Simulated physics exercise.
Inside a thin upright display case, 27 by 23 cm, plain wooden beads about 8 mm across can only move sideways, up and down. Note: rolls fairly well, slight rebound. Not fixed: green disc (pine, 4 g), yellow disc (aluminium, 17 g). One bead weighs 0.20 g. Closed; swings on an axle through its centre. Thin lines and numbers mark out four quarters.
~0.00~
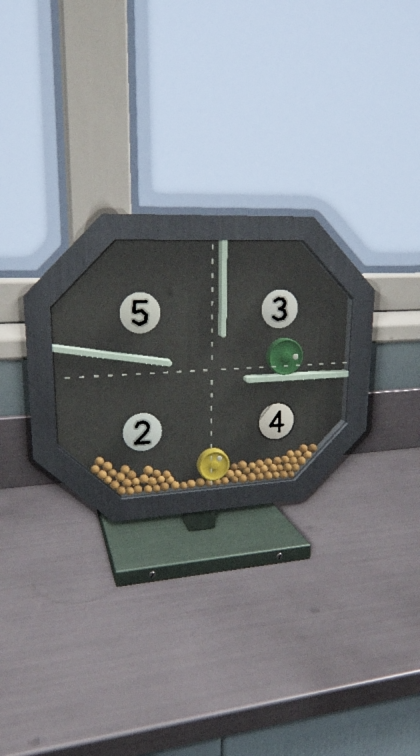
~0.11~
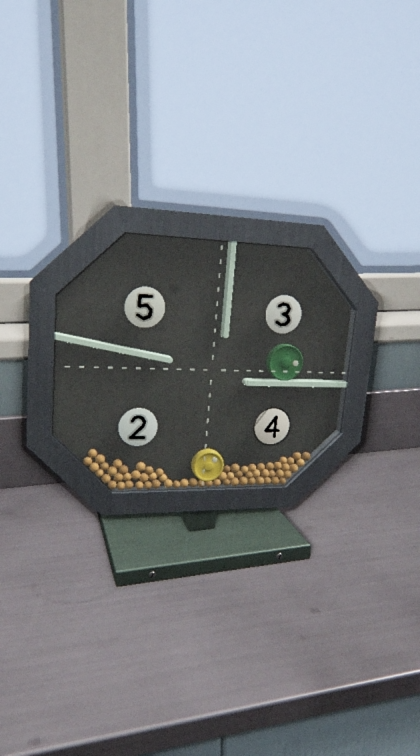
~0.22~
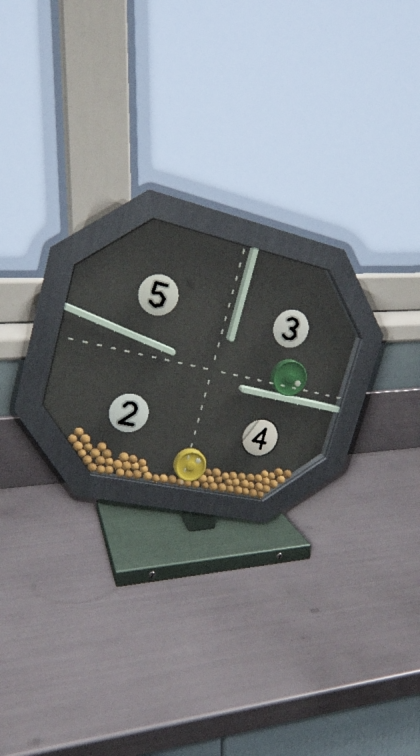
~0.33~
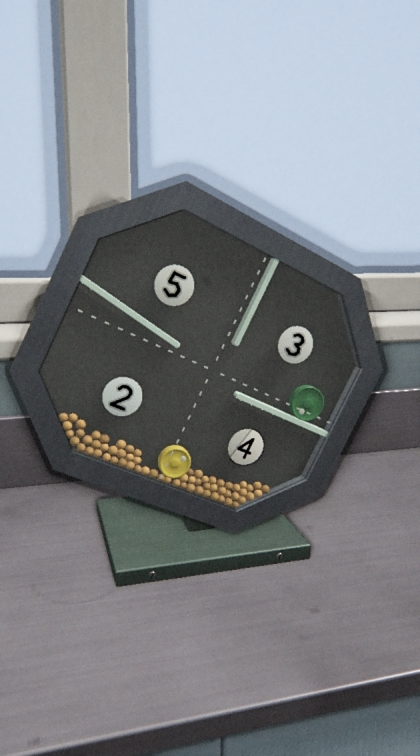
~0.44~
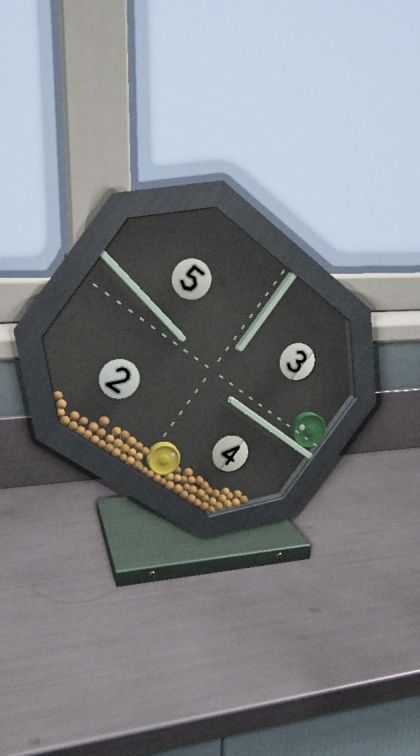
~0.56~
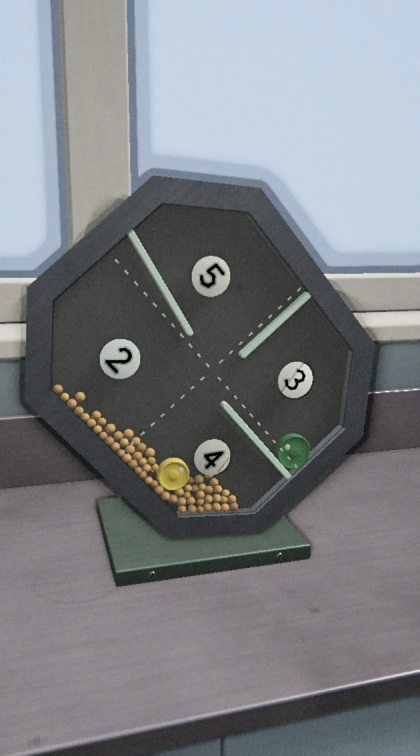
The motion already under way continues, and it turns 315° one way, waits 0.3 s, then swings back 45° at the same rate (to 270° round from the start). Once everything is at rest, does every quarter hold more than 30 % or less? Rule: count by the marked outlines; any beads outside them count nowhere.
No. 2: More than 30 %; 3: Less than 30 %; 4: Less than 30 %; 5: More than 30 %.
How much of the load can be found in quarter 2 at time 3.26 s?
Close to 50 per cent of the load.
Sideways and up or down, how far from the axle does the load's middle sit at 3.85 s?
About 4 cm left and 11 cm below.
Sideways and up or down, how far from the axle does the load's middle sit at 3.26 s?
Position estimate: Left 9 cm, below 8 cm.
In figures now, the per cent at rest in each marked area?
Quarter 2: 55; quarter 3: 0; quarter 4: 0; quarter 5: 45.
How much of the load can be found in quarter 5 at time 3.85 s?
The share there is near 40 %.
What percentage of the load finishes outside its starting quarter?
I'd guess roughly 90 percent, give or take.
After 3.26 s, it has come round 315° clockwise; the beads' middle is 9 cm left of and 8 cm below the centre; no. 2, 50 %, no. 5, 50 %.
After 3.85 s, it has come round 293° clockwise; the beads' middle is 4 cm left of and 11 cm below the centre; no. 2, 60 %, no. 5, 40 %.
After 4.15 s, it has come round 270° clockwise; the beads' middle is in line with and 12 cm below the centre; no. 2, 60 %, no. 5, 40 %.
All still by 4.7 s, it has come round 270° clockwise; no. 2, 55 %, no. 3, 0 %, no. 4, 0 %, no. 5, 45 %.
